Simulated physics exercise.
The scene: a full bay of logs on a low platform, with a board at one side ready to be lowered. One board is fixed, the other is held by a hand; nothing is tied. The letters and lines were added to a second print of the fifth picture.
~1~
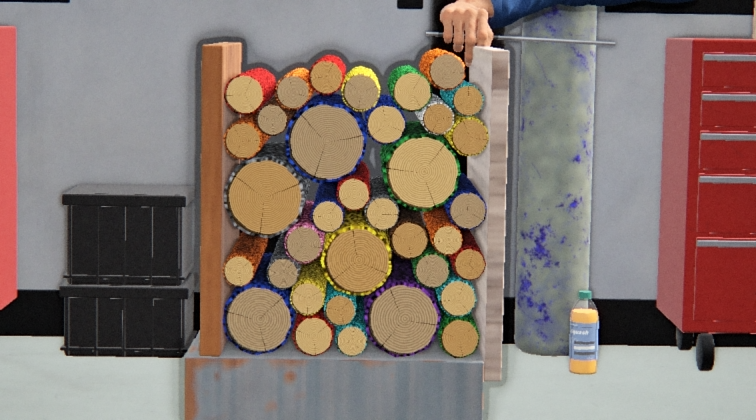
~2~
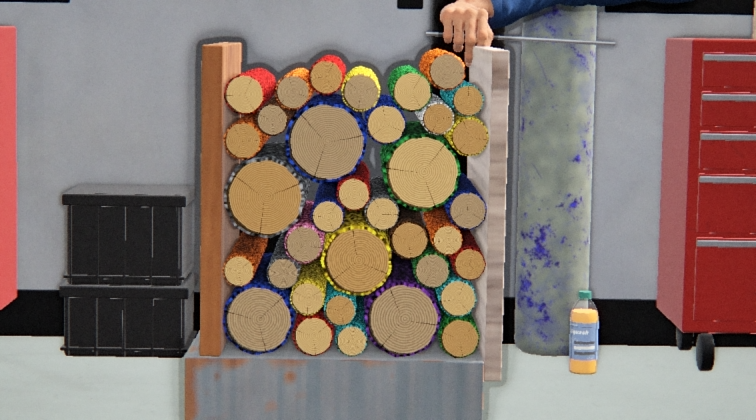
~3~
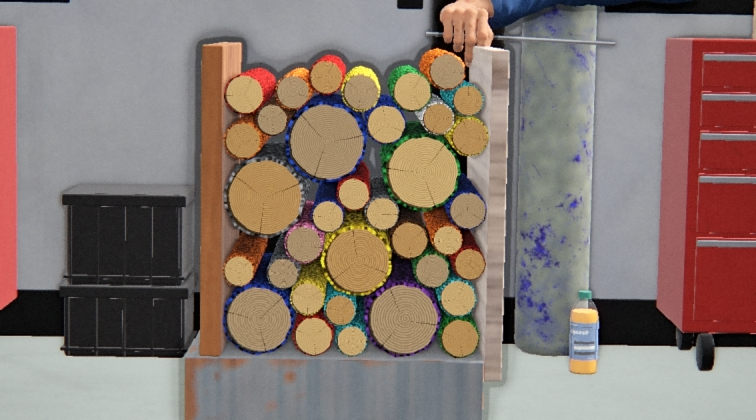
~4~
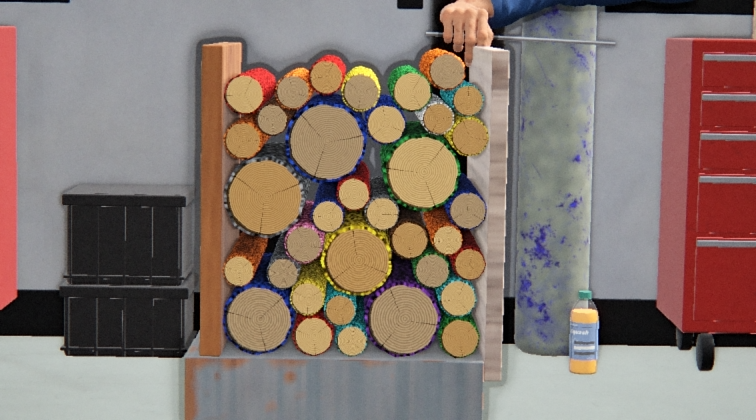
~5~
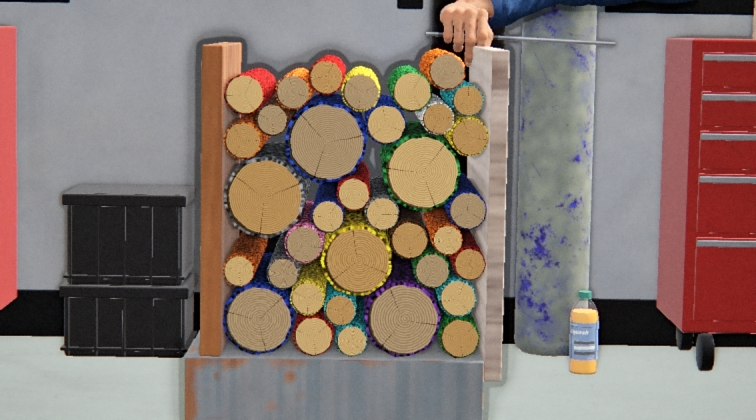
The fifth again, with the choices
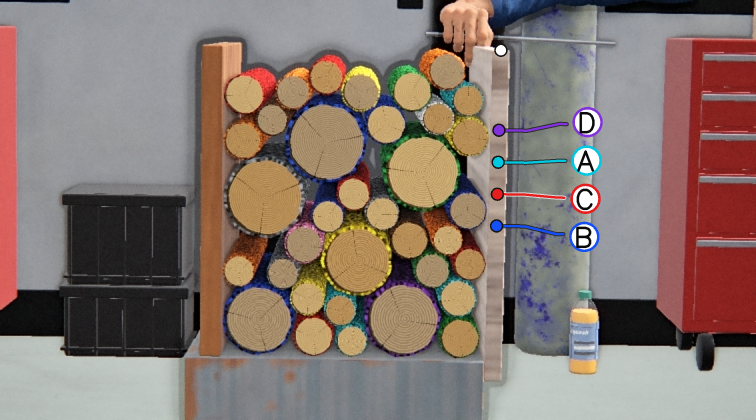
At first, a tight stack of round logs with colourful edges sits on a low platform between two upright boards, while a hand grips the top of the right board. Through to the end, the logs, boards and hand stay in place, with no clear movement anywhere.
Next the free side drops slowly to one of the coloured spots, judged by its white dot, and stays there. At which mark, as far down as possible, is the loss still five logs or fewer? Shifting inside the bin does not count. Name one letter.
Down to B.
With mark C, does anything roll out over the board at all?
Yes, at C.
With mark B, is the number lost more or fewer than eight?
At B, fewer than eight.
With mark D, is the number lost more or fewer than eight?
Fewer than eight.
On the marked copy, A at (498, 162); B at (496, 226); C at (497, 194); D at (499, 130); the white dot at (501, 50).
Following B. Soon after the start, top of the board (490, 126).
Later, top of the board (488, 212).
In the end, top of the board (487, 225), five out over the board.
As for the rest, A two out over the board; C three out over the board; D none out over the board.
